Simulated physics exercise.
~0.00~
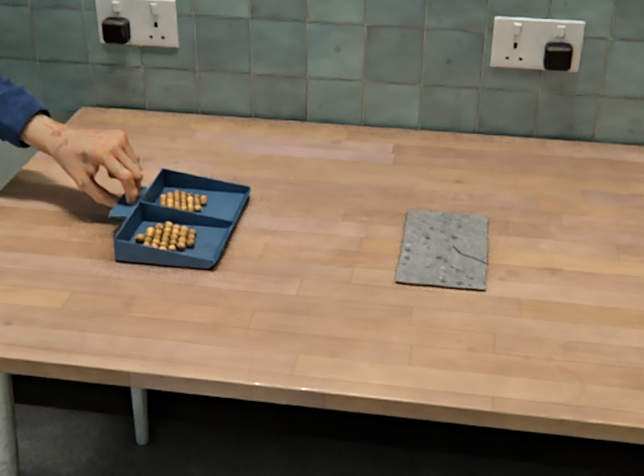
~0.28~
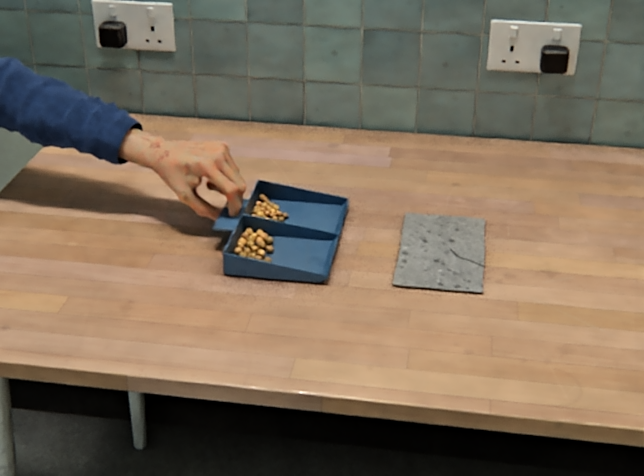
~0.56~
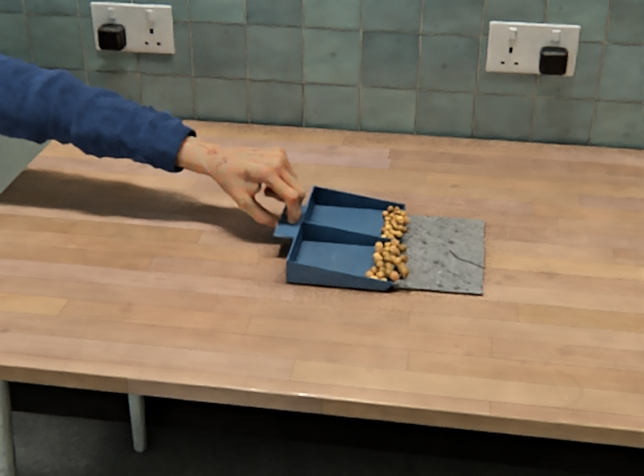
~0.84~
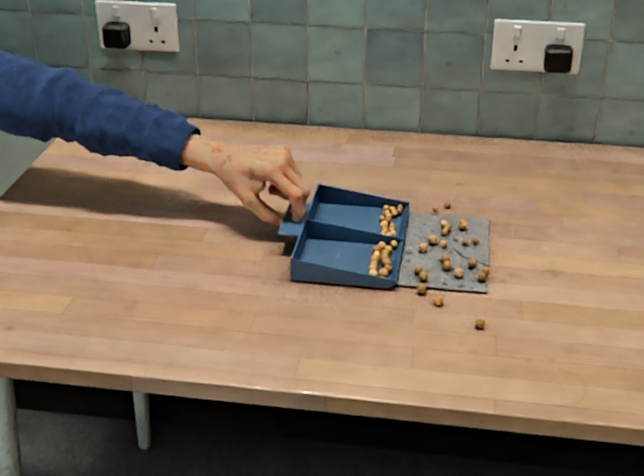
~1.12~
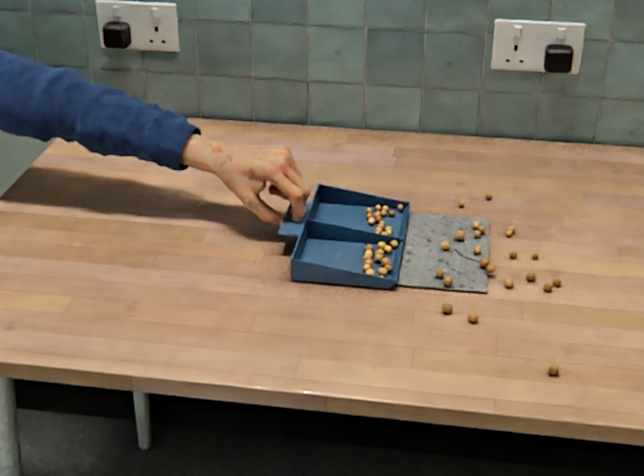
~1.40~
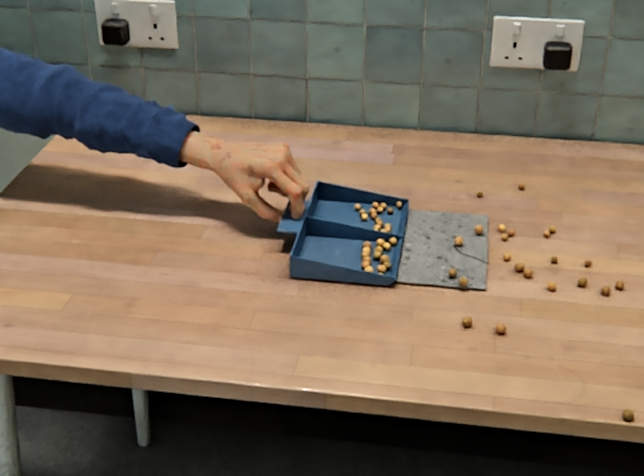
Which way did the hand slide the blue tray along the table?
The hand slid the blue tray to the right, towards the grey slab.
